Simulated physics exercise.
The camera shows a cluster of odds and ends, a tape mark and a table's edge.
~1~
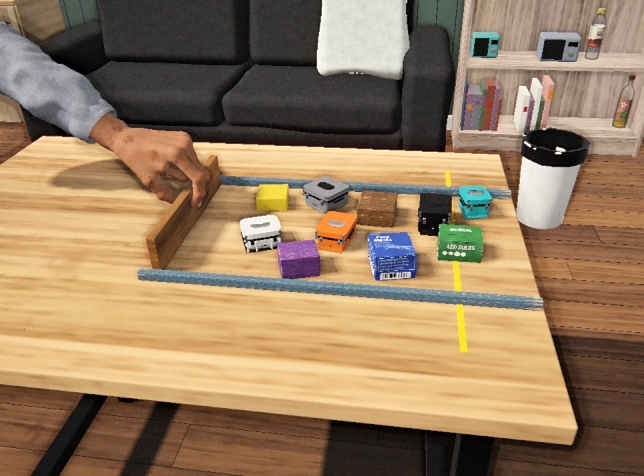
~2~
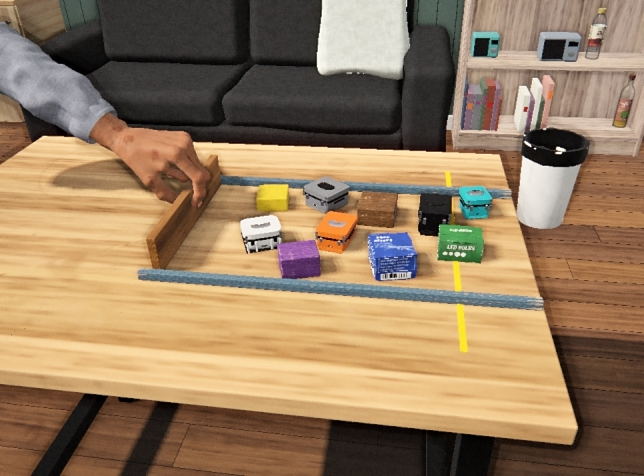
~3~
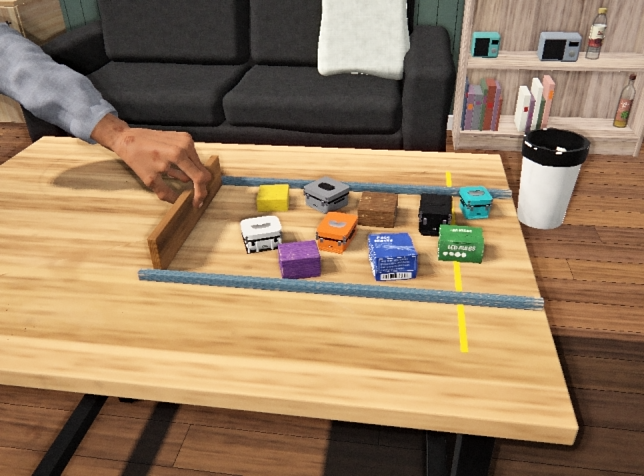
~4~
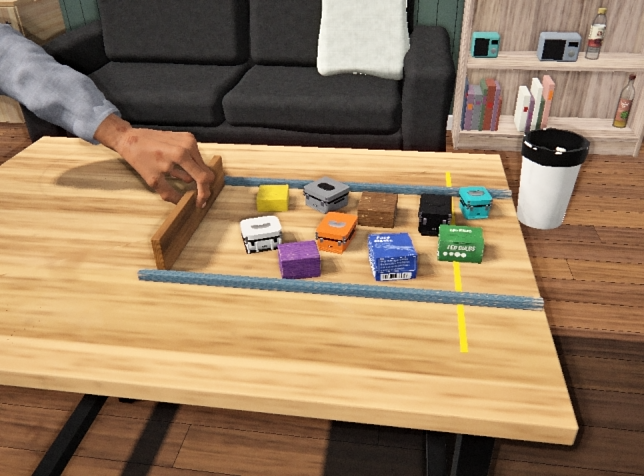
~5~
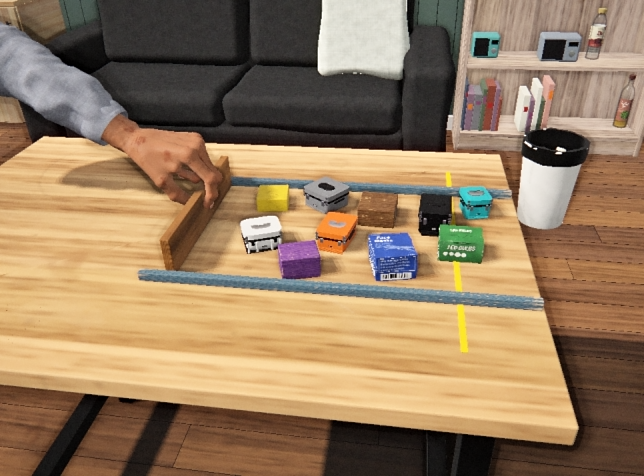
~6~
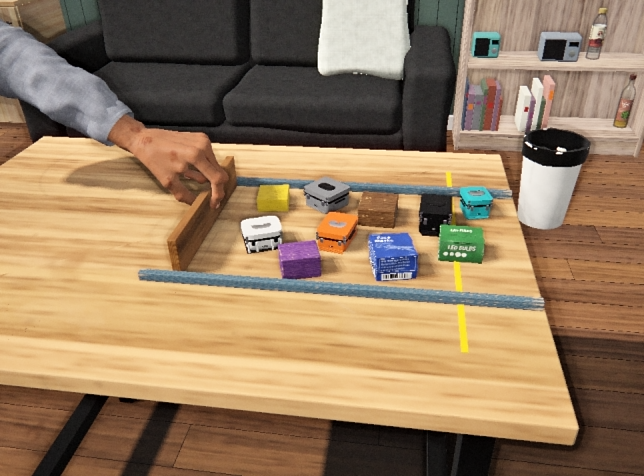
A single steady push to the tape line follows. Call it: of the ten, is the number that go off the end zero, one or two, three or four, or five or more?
One or two go off.
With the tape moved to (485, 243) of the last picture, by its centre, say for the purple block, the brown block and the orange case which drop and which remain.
The purple block? It is safe. The brown block? It does not stay. The orange case? It is safe.
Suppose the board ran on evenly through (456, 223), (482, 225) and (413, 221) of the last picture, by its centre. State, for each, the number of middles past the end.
The numbers past the end are 2, 6 and 0.
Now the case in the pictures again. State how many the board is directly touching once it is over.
It ends up touching 4.
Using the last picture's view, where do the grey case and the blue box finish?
First (501, 198), then (525, 274).
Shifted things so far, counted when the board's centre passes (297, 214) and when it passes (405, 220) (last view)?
At the first spot 6, then 10.
Soon after, none off yet; turquoise case at rest near (475, 203); green box at rest near (461, 244); black case at rest near (435, 215).
Then, none off yet; turquoise case at rest near (475, 203); green box at rest near (461, 244); black case moved about its own width near (464, 220).
At rest, the number that fall off is one or two; fallen, black case and turquoise case.
